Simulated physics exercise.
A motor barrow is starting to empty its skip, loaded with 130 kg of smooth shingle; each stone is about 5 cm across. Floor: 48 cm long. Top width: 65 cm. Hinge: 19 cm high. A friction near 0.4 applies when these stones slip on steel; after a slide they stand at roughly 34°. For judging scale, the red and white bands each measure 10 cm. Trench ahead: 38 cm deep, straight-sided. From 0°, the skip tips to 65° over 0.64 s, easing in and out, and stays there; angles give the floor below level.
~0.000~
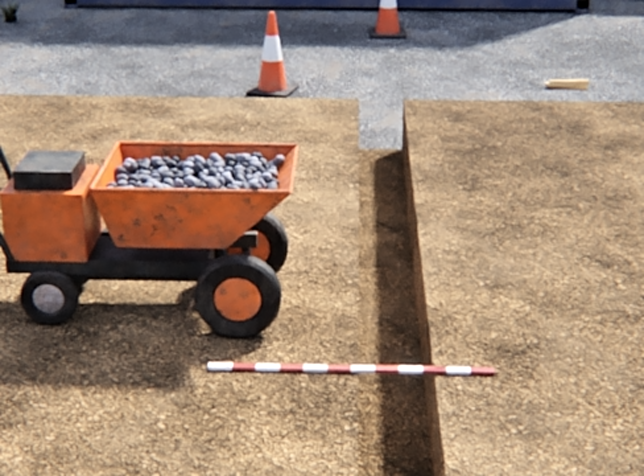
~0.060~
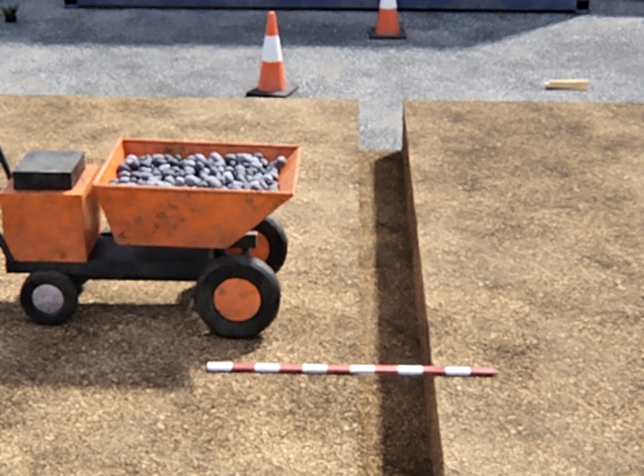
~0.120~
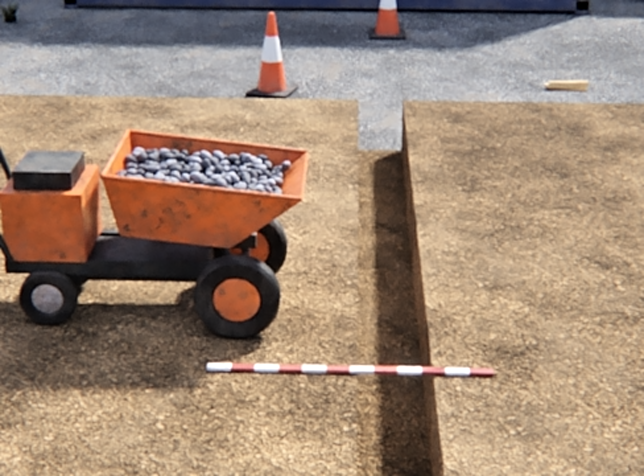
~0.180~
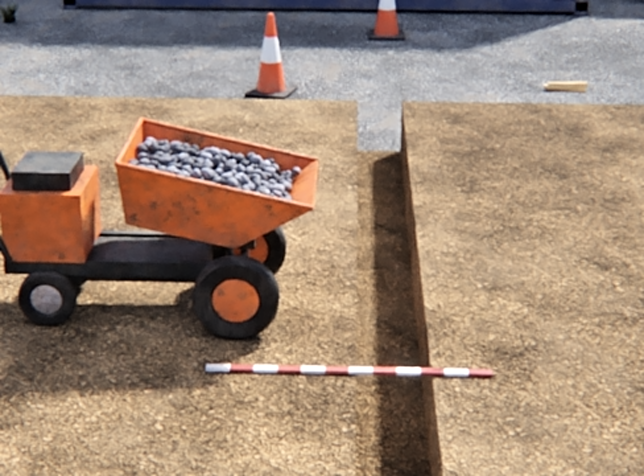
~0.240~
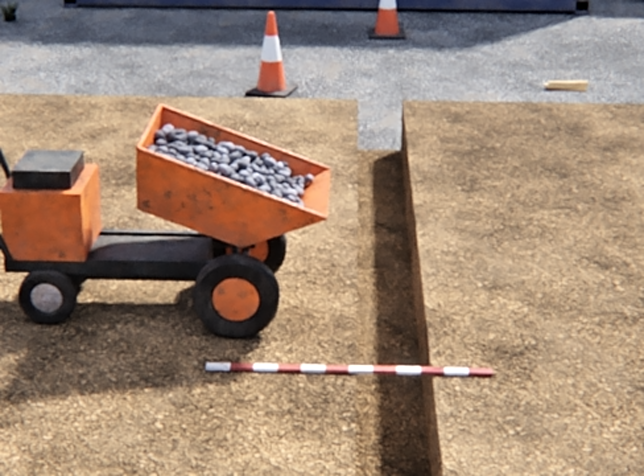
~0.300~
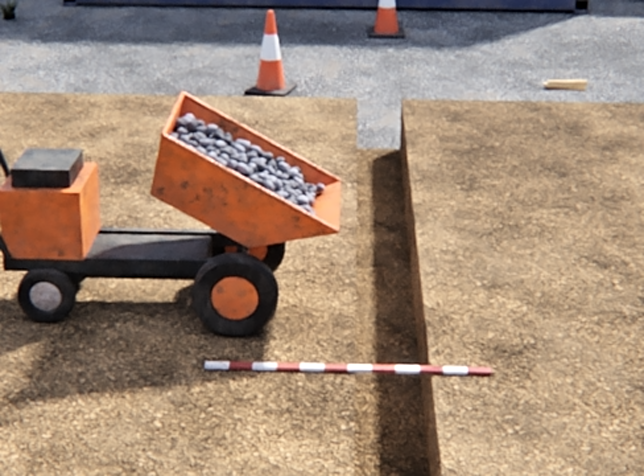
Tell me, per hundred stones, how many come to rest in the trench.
66 per hundred.
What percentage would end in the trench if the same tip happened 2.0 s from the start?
It would be near 90 percent.
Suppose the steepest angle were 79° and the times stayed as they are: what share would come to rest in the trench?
Close to 85 per cent then.
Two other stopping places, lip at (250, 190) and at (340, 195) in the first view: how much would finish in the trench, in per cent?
I'd expect some 95 per cent, then some 20.
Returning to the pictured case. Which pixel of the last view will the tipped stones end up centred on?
(408, 360).
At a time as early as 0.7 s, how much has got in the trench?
25 per cent or so by then.
After 0.5 s the floor is at 55°; 100 % in the skip; the foremost stones are at (347, 248).
After 0.7 s the floor is at 65°; 73 % in the skip, 25 % in the trench, 1 % past the trench; the foremost stones are at (433, 305).
After 1.1 s the floor is at 65°; 17 % in the skip, 50 % in the trench, 34 % past the trench; the foremost stones are at (582, 313).
After 3.0 s the floor is at 65°; 0 % in the skip, 66 % in the trench, 34 % past the trench; the foremost stones are past the picture's edge.
